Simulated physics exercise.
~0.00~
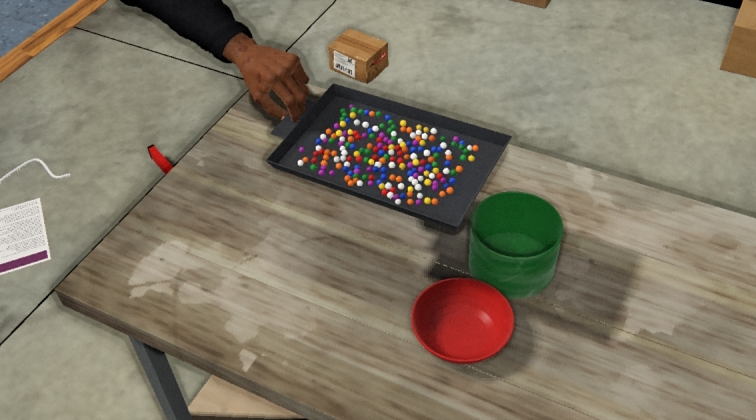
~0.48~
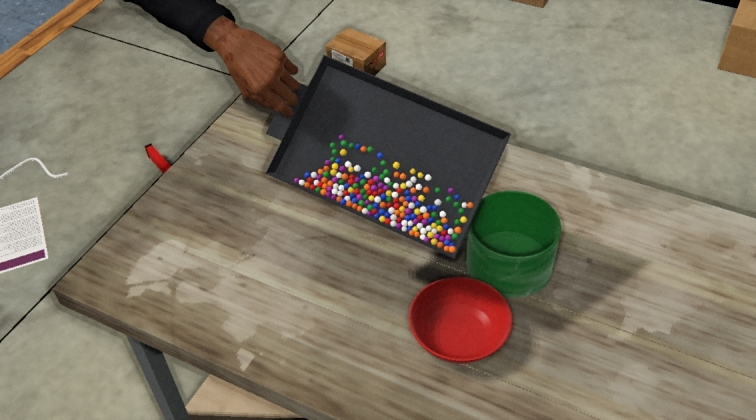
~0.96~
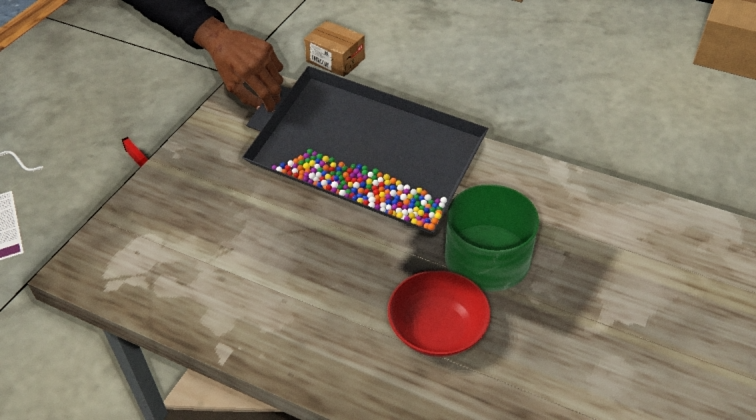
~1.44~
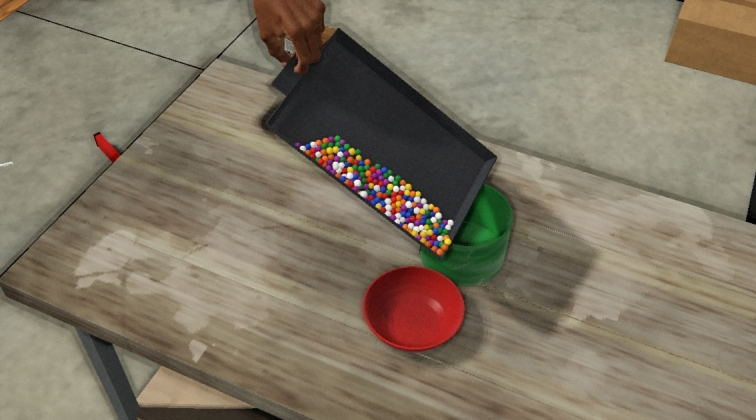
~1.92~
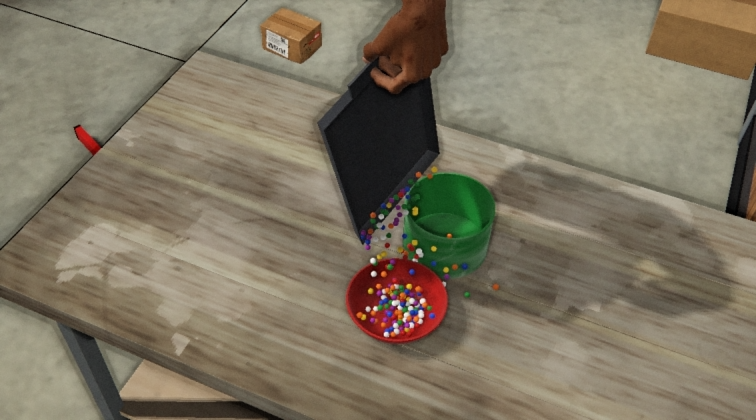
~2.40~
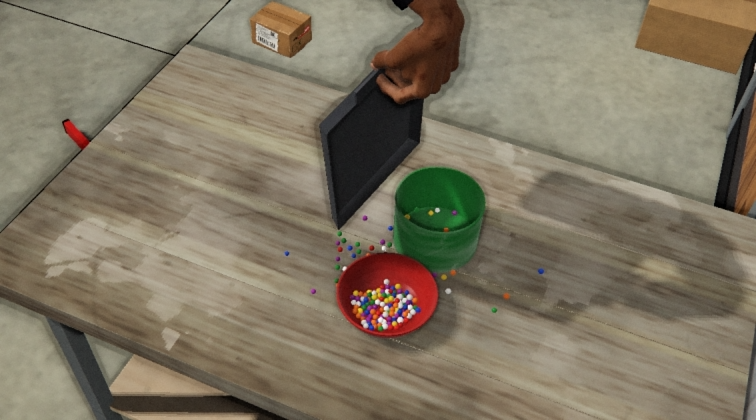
Colourful beads sliding down a dark tray as a hand tips it, most landing in a red bowl, others scattering around.
